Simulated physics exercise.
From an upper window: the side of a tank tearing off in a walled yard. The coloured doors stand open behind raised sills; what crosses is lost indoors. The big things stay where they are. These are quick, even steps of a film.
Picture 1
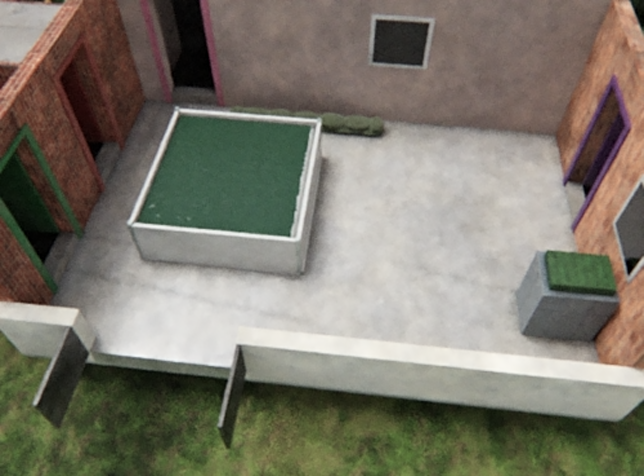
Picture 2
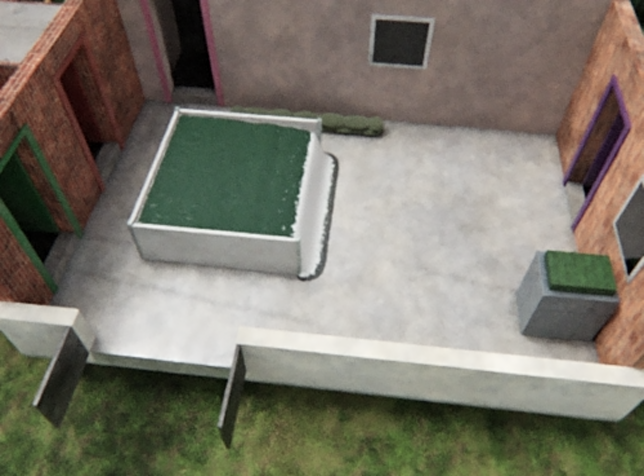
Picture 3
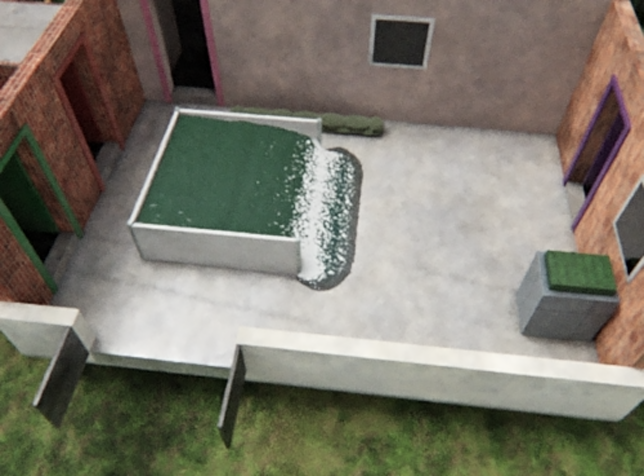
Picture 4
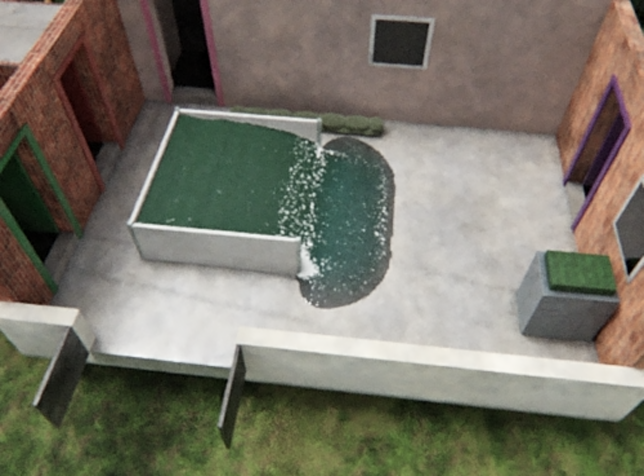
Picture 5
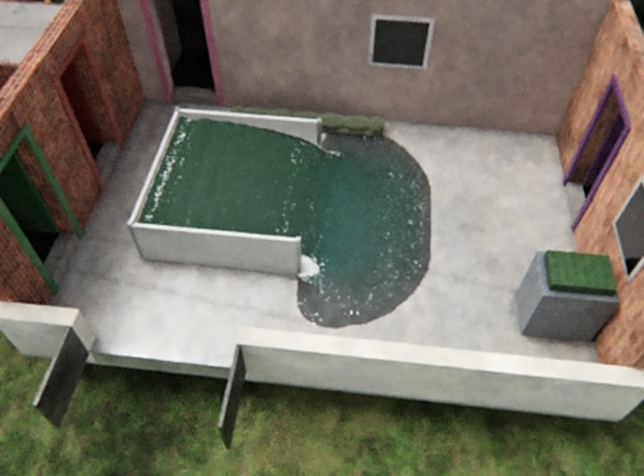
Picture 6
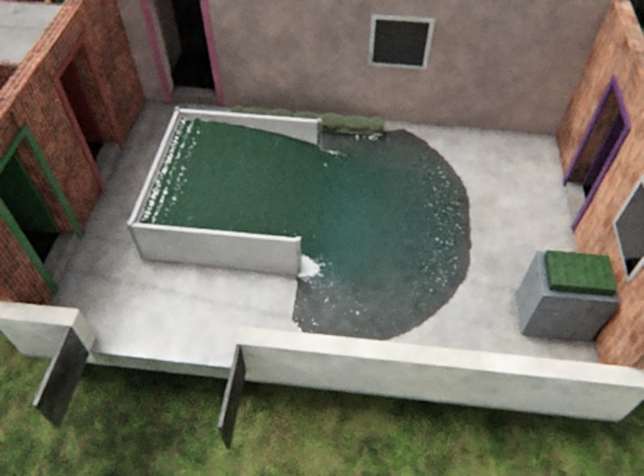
Green water bursts from the right side of a square, pale-walled tank in a concrete yard seen from high above, the view staying still. Brick walls with red, green and purple doorways flank the yard, a grey block topped with green stands at right, and grass lies beyond the low front wall. White froth tumbles out first, then a dark, rounded pool spreads rightward across the floor.
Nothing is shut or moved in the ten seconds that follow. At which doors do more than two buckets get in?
In the end: The red door holds within the limit; the green door holds within the limit; the purple door floods; the pink door holds within the limit.
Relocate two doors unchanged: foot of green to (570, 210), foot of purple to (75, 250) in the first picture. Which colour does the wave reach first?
First comes the green door.
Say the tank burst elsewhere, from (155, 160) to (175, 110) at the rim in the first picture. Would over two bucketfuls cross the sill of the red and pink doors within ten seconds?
In short: Red takes more; pink lets more in.
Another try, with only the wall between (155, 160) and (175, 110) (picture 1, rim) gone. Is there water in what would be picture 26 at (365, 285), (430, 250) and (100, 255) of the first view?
As listed: Dry, no water, awash.
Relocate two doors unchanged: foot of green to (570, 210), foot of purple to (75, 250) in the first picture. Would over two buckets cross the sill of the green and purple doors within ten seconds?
Green goes over, purple lets less in.
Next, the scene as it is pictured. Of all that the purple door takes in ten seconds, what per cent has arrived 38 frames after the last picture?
Close to 90 %.
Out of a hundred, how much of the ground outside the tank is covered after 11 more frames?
Roughly 60 per cent.
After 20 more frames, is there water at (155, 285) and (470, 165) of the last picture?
In turn: Free of water, awash.
A moment on, water covers 55 % of the floor; the red door not reached, the green door not reached, the purple door under two buckets in, the pink door not reached.
Next, water covers 60 % of the floor; the red door not reached, the green door not reached, the purple door far over two buckets in, the pink door not reached.
Then, water covers 60 % of the floor; the red door not reached, the green door not reached, the purple door far over two buckets in, the pink door not reached.
Later, water covers 75 % of the floor; the red door not reached, the green door not reached, the purple door far over two buckets in, the pink door wet at the sill, nothing in.
In the end, water covers 95 % of the floor; the red door wet at the sill, nothing in, the green door wet at the sill, nothing in, the purple door far over two buckets in, the pink door wet at the sill, nothing in.
